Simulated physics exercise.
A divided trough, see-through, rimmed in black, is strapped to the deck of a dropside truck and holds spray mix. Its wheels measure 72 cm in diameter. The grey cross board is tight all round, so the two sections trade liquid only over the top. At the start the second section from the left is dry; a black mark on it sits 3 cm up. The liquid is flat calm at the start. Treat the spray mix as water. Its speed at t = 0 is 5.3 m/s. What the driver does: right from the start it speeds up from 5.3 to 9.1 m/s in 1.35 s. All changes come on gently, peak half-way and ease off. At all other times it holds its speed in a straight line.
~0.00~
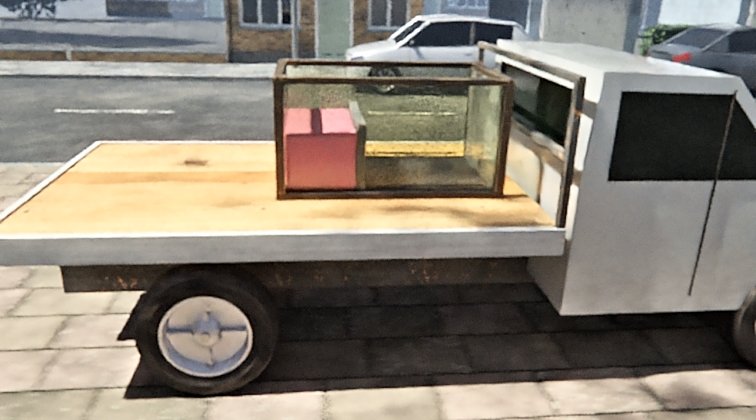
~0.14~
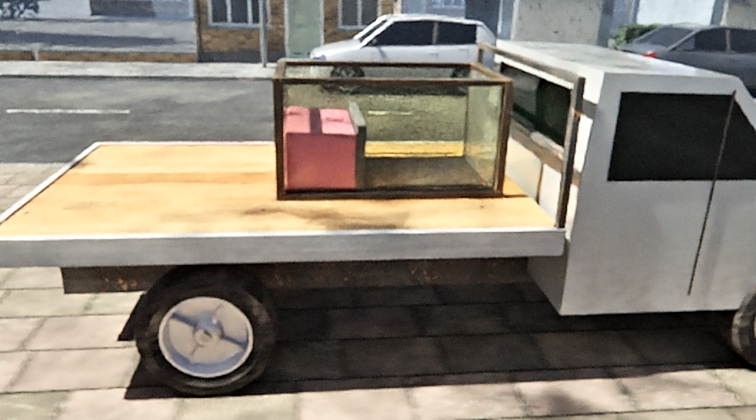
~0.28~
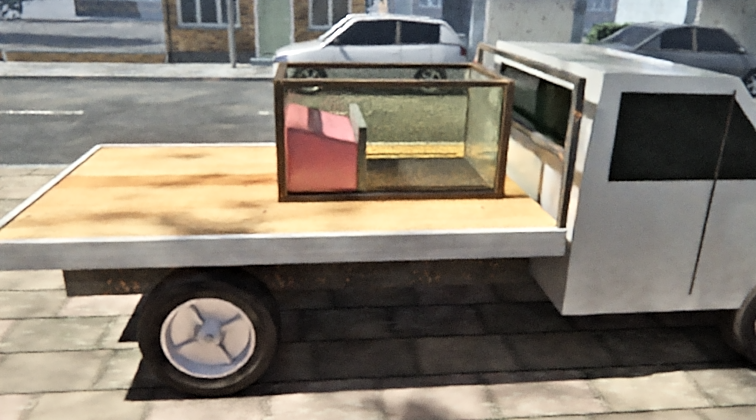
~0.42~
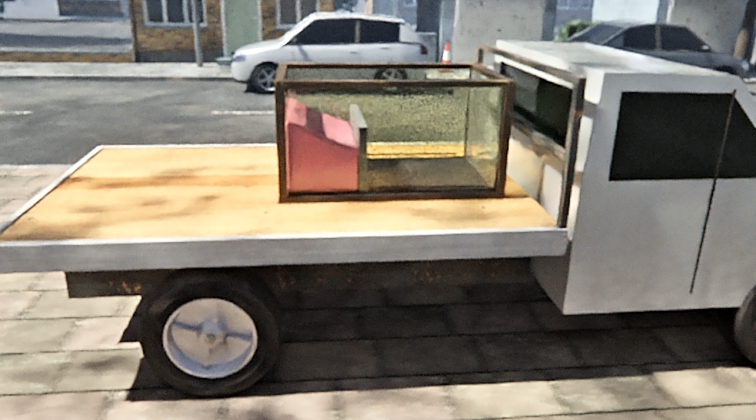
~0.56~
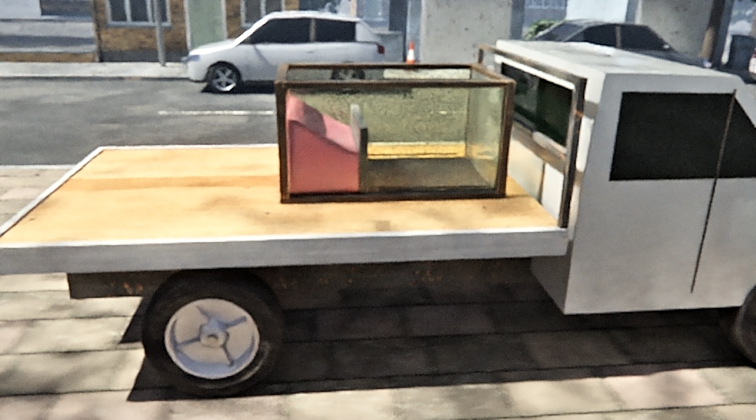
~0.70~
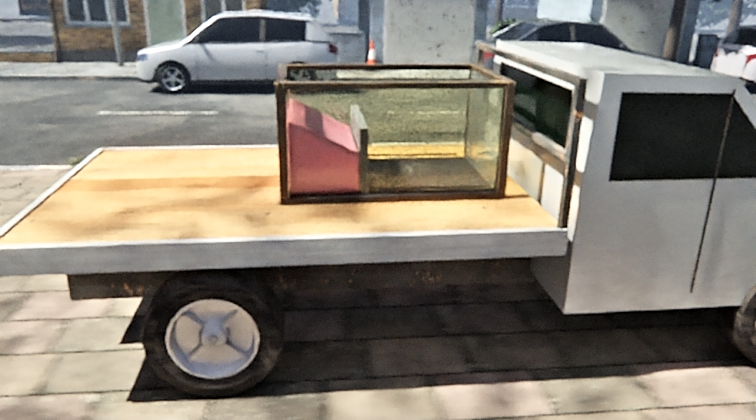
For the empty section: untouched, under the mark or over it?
The empty section finishes dry.
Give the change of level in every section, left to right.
In cm: 0, 0.
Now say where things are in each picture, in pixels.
In the first frame, sections from the left stand at (323, 110), dry; board top at (362, 125); the front is on the right, levels are read along the far wall; a wheel hub at (204, 342).
In the second frame, sections from the left stand at (323, 110), dry.
In the third frame, sections from the left stand at (323, 113), dry.
In the fourth frame, sections from the left stand at (324, 115), dry.
In the fifth frame, sections from the left stand at (325, 115), dry.
In the sixth frame, sections from the left stand at (324, 115), dry; a wheel hub at (212, 344).
Then, 1.10 s in, left to right it is 34, 0 cm deep.
Then, 1.50 s in, left to right it is 34, 0 cm deep.
Then, 2.00 s in, left to right it is 34, 0 cm deep.
Then, 4.34 s in, left to right it is 34, 0 cm deep.
